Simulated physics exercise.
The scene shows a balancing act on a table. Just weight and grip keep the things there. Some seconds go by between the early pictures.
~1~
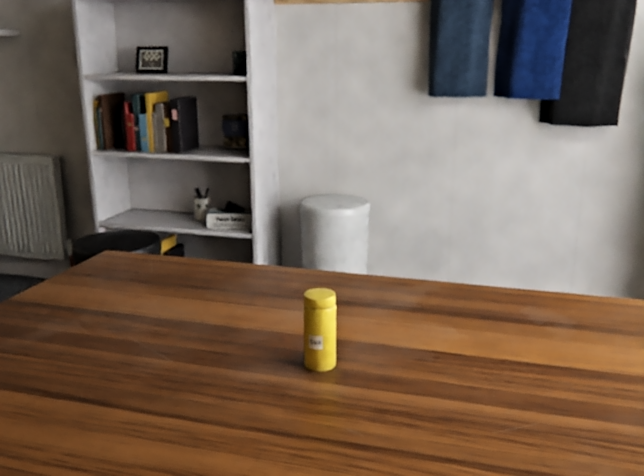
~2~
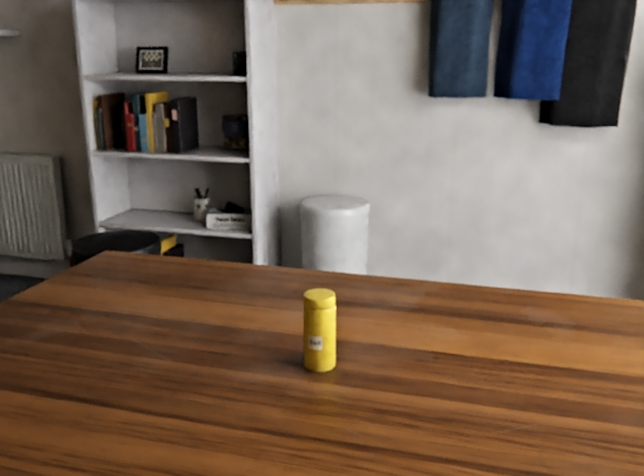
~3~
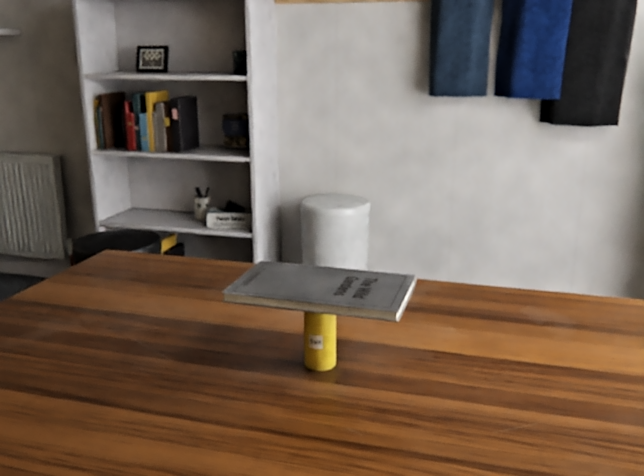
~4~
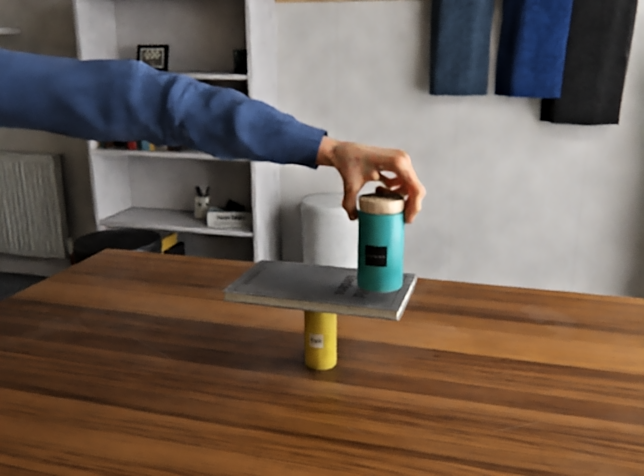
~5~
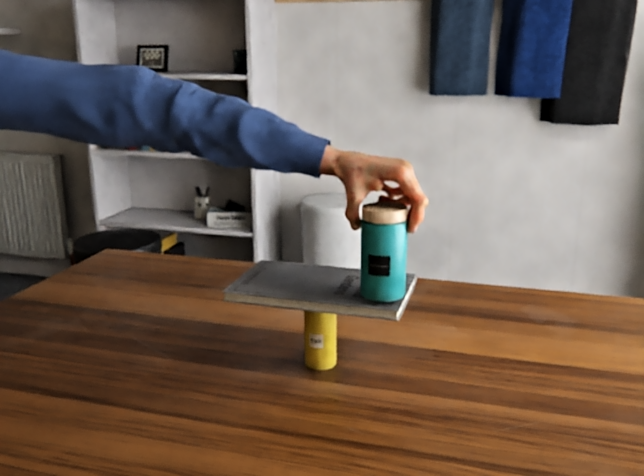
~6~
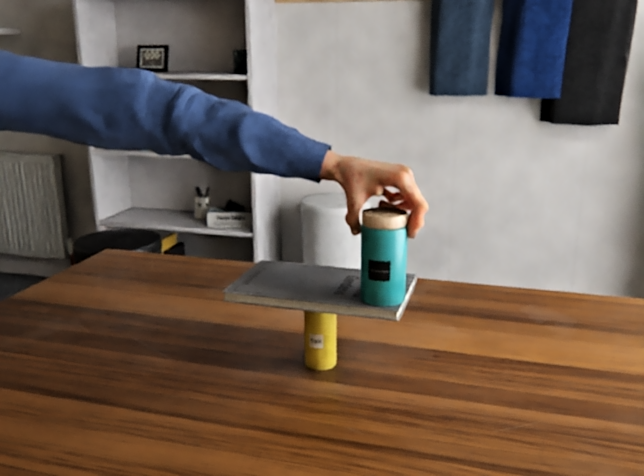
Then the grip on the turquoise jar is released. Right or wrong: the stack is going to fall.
Right, it falls.
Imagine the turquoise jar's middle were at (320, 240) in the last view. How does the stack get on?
Then it keeps its balance.
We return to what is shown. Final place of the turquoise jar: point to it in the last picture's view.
The object winds up at approximately (459, 399).
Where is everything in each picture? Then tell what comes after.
In the first frame, the last thing is not in view yet.
In the second frame, the last thing is not in view yet.
In the third frame, the last thing is not in view yet; grey book (322, 288).
The fourth frame shows coming down; turquoise jar (381, 242); grey book (323, 287).
The fifth frame shows coming down; turquoise jar (384, 251); grey book (323, 287).
The sixth frame shows set down, still held; turquoise jar (384, 256); grey book (323, 287).
Then, 0.40 s past the last view, turquoise jar now fallen; grey book rocked 49° from its first pose.
Then, 0.50 s past the last view, grey book rocked 55° from its first pose; yellow shaker rocked 3° from its first pose.
Then, 0.70 s past the last view, grey book now fallen; yellow shaker on its side.
Finally, fallen, turquoise jar, grey book and yellow shaker. Final places as the last picture's camera would see them, turquoise jar near (459, 399). The stack comes apart.
